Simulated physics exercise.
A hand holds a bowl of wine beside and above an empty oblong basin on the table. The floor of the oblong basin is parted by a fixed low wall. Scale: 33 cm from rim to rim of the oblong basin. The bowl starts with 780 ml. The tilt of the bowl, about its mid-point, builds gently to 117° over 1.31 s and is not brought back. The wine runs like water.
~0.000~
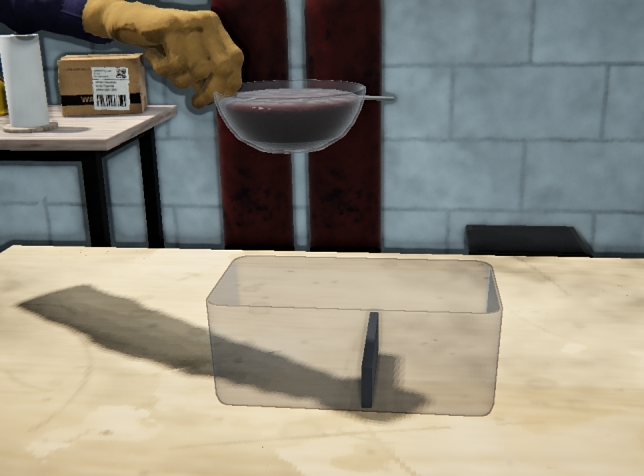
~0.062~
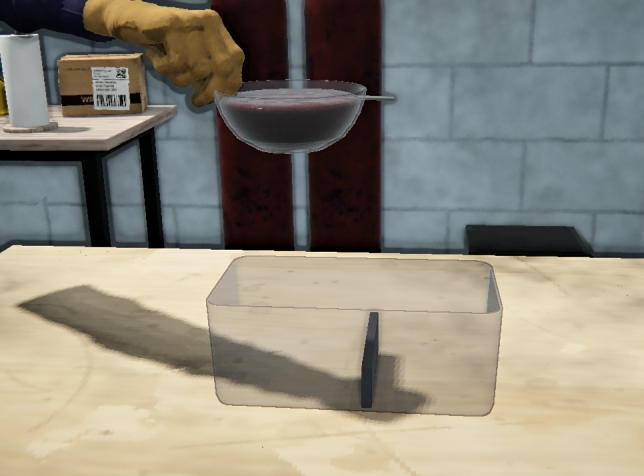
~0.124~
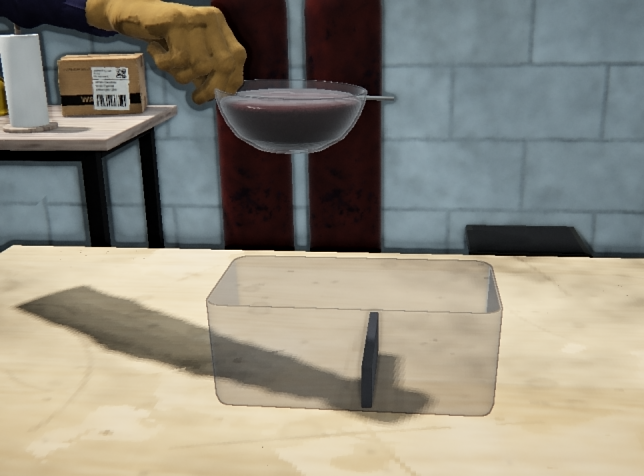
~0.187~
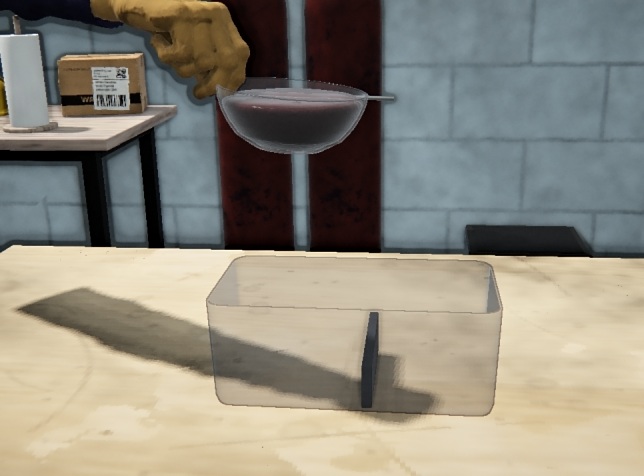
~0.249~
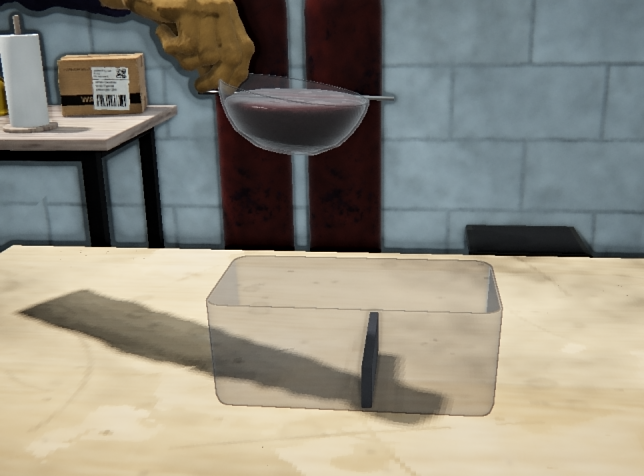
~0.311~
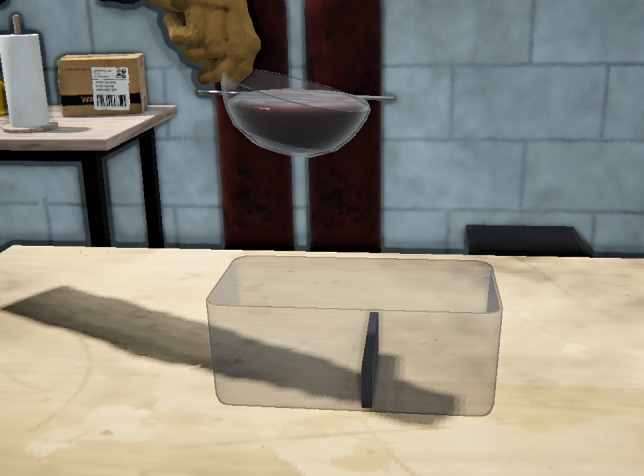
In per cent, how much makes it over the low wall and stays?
About 91 per cent.
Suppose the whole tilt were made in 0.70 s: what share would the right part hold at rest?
In that case some 75 per cent.
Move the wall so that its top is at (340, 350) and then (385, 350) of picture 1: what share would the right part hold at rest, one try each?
First 90, then 75 per cent.
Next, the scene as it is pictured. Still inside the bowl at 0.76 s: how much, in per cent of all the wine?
Near 20 in a hundred.
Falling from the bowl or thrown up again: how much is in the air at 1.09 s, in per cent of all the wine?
About 1 per cent.
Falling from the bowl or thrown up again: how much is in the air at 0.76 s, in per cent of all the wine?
Near 42 in a hundred.
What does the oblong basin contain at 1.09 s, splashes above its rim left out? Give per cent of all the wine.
Near 98 in a hundred.
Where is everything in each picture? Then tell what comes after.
In the first frame, it leans 0°; its right rim is at (365, 90); the wine meets the walls at (222, 98) and (361, 98); the oblong basin's rim runs from (221, 280) to (496, 287); the wall's top is at (371, 339).
In the second frame, it leans 1°; its right rim is at (365, 91); the wine meets the walls at (222, 97) and (362, 99).
In the third frame, it leans 3°; its right rim is at (366, 94); the wine meets the walls at (223, 96) and (362, 100).
In the fourth frame, it leans 6°; its right rim is at (367, 98); the wine meets the walls at (225, 96) and (364, 100).
In the fifth frame, it leans 10°; its right rim is at (368, 104); the wine meets the walls at (227, 96) and (366, 101).
In the sixth frame, it leans 16°; its right rim is at (369, 112); the wine meets the walls at (231, 97) and (367, 105); 2 per cent is over the edge.
After 0.76 s the tilt is 73° and 19 per cent is still to pour, 0 is left of the wall and 38 right of it.
After 1.09 s the tilt is 109° and 0 per cent is still to pour, 7 is left of the wall and 91 right of it.
After 1.43 s the tilt is 117° and 0 per cent is still to pour, 8 is left of the wall and 91 right of it.
After 1.81 s the tilt is 117° and 0 per cent is still to pour, 8 is left of the wall and 91 right of it.
In the end 8 per cent lies left of the wall, 91 right of it and 1 outside.
